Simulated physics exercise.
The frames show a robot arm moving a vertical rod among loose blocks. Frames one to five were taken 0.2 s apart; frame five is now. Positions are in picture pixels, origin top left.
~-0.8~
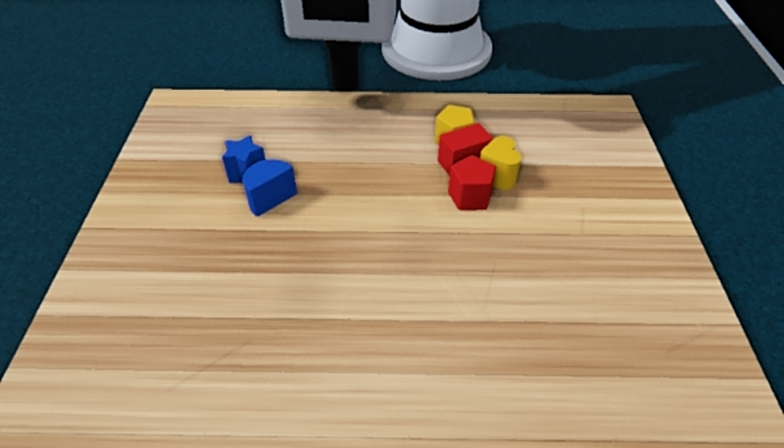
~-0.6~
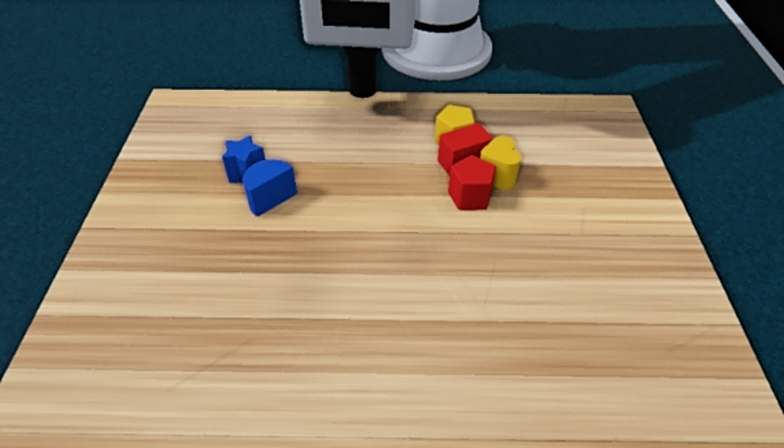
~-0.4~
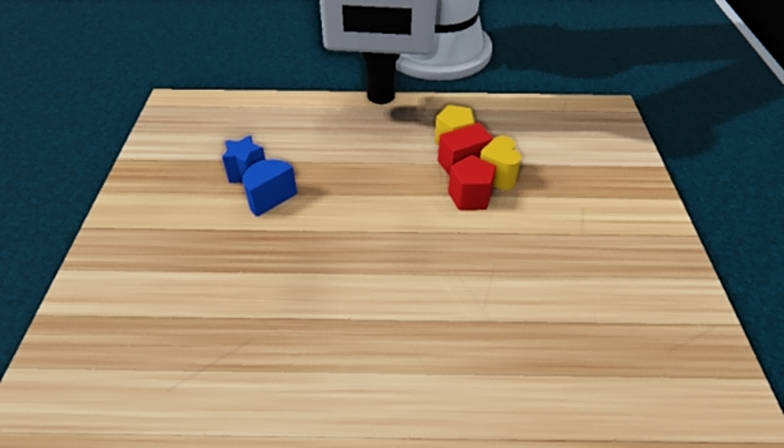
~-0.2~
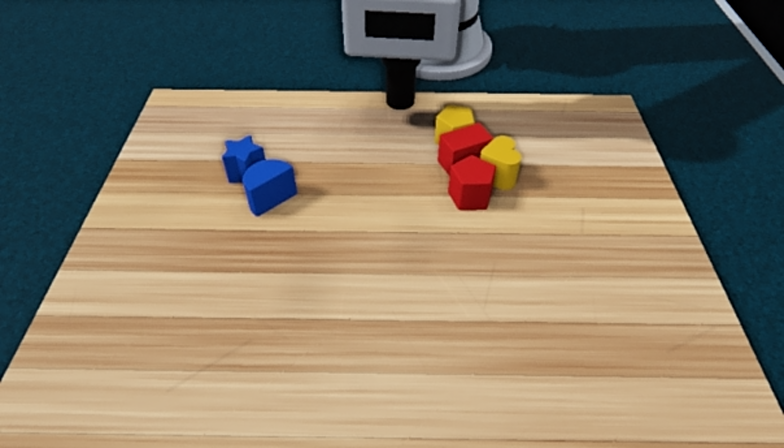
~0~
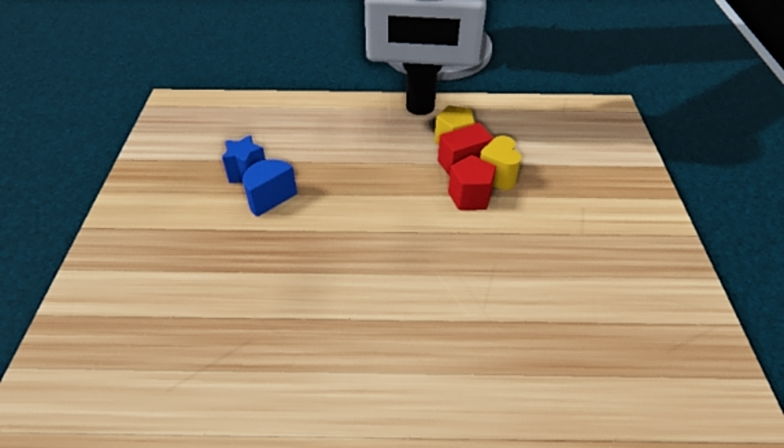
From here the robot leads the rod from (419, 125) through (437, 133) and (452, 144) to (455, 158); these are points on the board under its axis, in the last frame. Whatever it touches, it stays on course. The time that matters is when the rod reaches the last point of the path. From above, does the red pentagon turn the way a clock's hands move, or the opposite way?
It makes a clockwise turn.
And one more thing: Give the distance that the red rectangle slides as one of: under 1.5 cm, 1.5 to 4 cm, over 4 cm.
Moves over 4 cm.
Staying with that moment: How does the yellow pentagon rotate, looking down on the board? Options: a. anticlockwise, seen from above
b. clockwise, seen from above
Correct choice: A.
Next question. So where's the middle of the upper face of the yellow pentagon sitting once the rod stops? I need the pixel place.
My best guess is (492, 131).
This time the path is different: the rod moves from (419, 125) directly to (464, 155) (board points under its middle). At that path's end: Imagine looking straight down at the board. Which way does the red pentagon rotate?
Viewed from above: Clockwise.
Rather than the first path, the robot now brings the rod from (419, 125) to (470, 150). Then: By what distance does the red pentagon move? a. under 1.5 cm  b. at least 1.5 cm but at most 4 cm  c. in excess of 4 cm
Letter b.
The first path, step by step. Halfway along, rod at (447, 120); yellow pentagon at (475, 123); red rectangle at (481, 143); yellow heart at (515, 159), turned 15° clockwise.
At the end, rod at (457, 140); yellow pentagon at (492, 131), turned 20° anticlockwise; red rectangle at (505, 154), turned 20° clockwise; red pentagon at (486, 179), turned 35° clockwise; yellow heart at (531, 173), turned 45° clockwise.
